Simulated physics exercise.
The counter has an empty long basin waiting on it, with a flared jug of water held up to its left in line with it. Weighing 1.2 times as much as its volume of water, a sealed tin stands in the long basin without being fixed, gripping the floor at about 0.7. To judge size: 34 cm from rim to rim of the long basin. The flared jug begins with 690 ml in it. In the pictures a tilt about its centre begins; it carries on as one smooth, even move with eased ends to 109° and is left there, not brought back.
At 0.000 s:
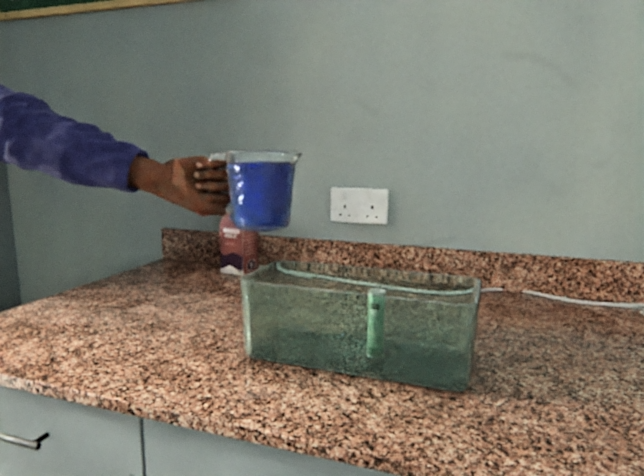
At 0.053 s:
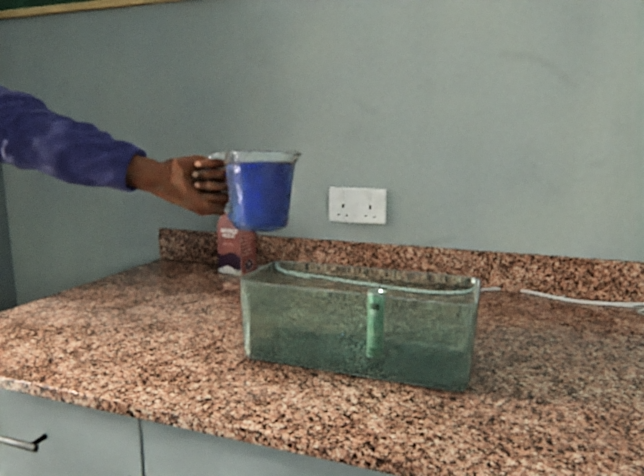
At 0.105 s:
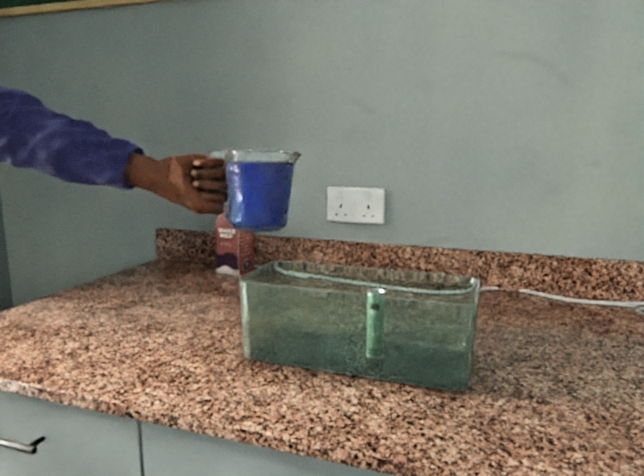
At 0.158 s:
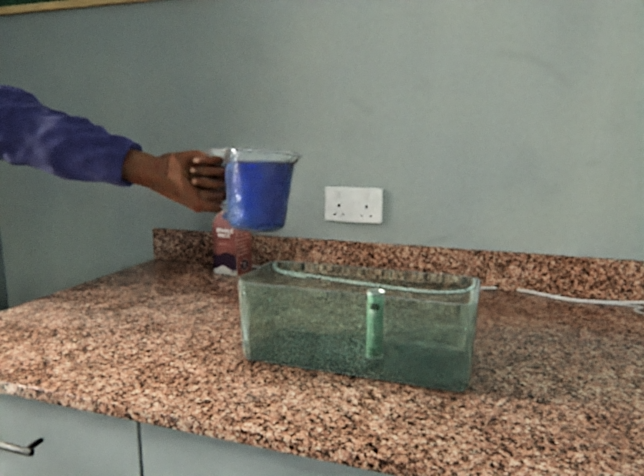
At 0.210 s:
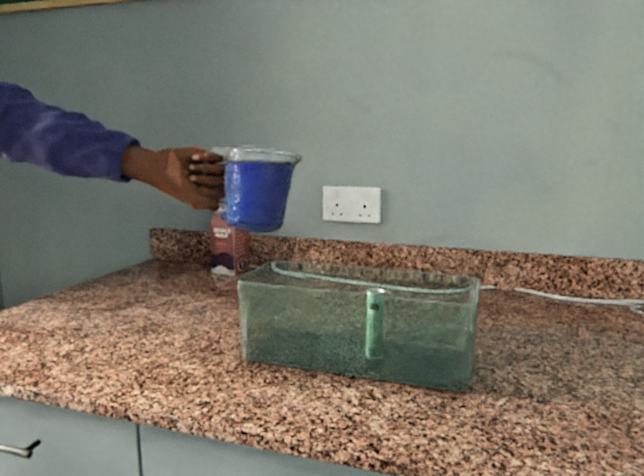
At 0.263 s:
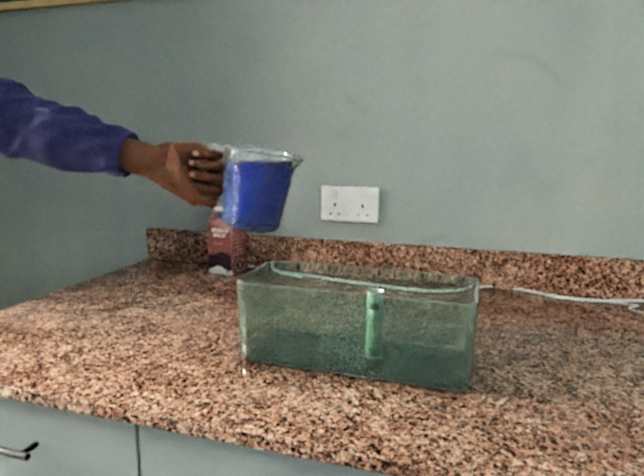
To begin with, a hand in a blue sleeve holds a jug of blue liquid upright and still, up to the left of a long clear basin with a green tin inside, on a speckled counter. Then the jug starts to lean slowly rightward, reaching a slight tilt while the basin stays put.
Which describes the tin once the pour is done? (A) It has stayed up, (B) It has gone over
Answer: A.
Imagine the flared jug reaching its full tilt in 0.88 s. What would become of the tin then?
Result: Tin still standing.
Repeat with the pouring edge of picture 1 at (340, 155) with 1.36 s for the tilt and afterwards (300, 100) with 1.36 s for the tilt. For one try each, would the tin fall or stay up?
First it tips over; then it tips over.
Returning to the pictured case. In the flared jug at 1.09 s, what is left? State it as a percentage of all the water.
22 %.
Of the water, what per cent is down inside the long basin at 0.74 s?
Roughly 6 percent of it.
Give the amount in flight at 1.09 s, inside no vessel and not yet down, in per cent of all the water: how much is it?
Around 16 percent of the liquid.
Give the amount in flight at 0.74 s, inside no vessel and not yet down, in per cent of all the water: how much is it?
About 16 per cent.
After 0.74 s the tilt is 62° and 78 per cent is still to pour; the tin stands where it began.
After 1.09 s the tilt is 99° and 21 per cent is still to pour; the tin stands where it began.
After 1.46 s the tilt is 109° and 0 per cent is still to pour; the tin stands where it began.
After 1.86 s the tilt is 109° and 0 per cent is still to pour; the tin stands where it began.
In the end the tin stands where it began.
